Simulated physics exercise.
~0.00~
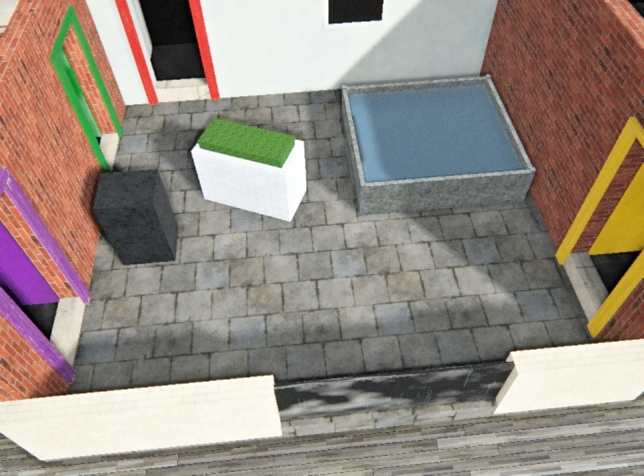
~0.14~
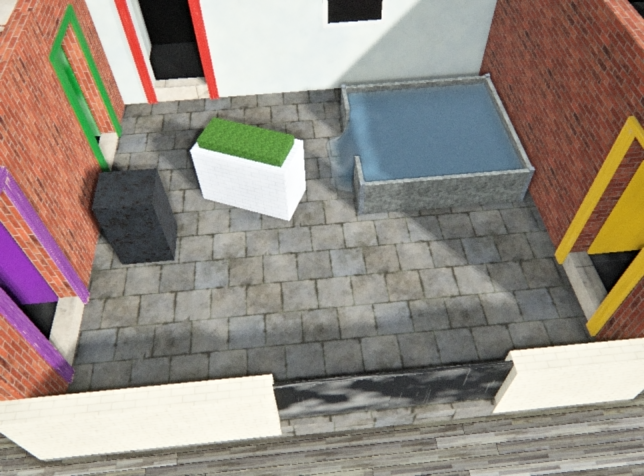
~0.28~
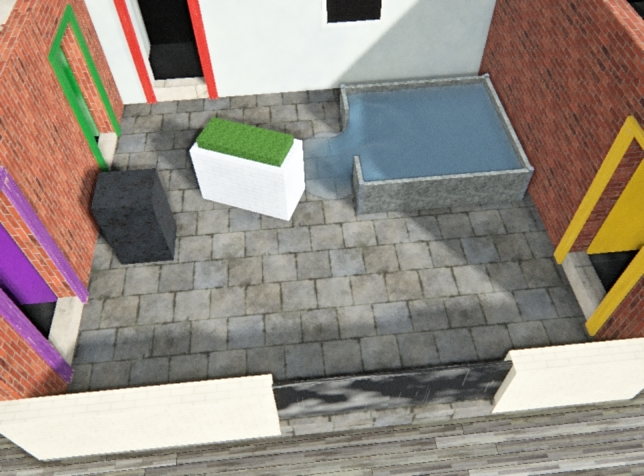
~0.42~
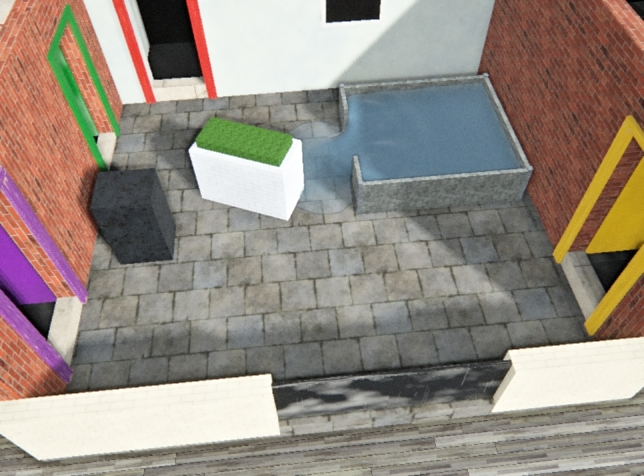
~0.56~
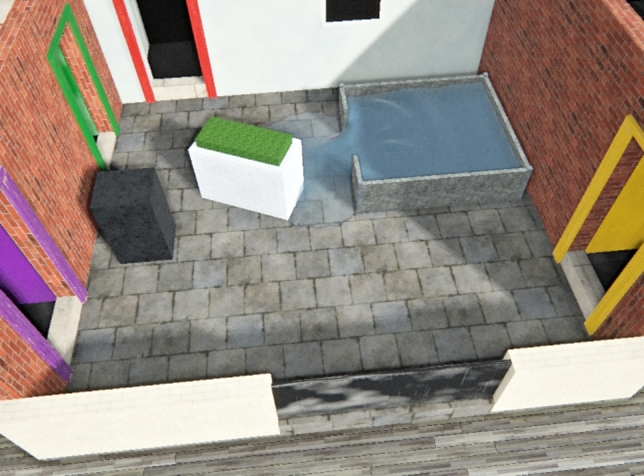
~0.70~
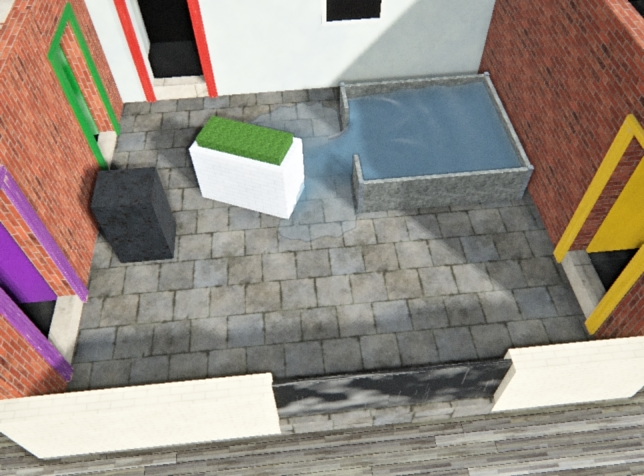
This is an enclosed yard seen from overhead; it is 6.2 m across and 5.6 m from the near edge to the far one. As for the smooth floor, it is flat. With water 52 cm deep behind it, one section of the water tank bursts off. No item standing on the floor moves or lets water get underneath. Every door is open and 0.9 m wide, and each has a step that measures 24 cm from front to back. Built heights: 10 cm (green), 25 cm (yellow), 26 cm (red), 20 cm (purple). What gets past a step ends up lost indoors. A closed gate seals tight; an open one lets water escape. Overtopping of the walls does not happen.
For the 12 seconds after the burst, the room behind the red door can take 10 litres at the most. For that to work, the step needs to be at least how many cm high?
At least about 22 cm high.
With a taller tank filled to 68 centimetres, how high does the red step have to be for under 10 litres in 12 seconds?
I'd go with near 30 cm then.
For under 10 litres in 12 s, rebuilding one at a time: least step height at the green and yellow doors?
Roughly 17 cm for the green door and roughly 7.0 cm for the yellow door.
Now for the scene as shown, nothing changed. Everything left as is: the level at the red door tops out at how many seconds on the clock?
That happens close to 3.2 s on the clock.
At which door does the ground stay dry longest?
Yellow, last of all.
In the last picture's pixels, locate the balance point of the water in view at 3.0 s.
I'd put it close to (331, 154).
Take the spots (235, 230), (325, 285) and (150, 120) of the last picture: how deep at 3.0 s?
About 0, 2 and 24 cm.
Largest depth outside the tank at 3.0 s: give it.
I'd estimate roughly 33 cm.
After 1.4 s water covers 25 % of the floor, deepest (34 cm) near (300, 179); it has not reached the red door.
After 3.0 s water covers 45 % of the floor, deepest (33 cm) near (123, 109); 26 cm at the red door, 0 litres in over its 26 cm step.
After 12.0 s water covers 100 % of the floor, deepest (15 cm) near (515, 170); 9 cm at the red door, 2 litres in over its 26 cm step.
At the red door as built, the water arrived by 1.6 s and peaked near 27 cm at 3.2 s.
With a step of 18.5 cm, 34 litres would have come in within the 12 s; with 25 cm, 3 litres. So under 10 litres takes about 22 cm.
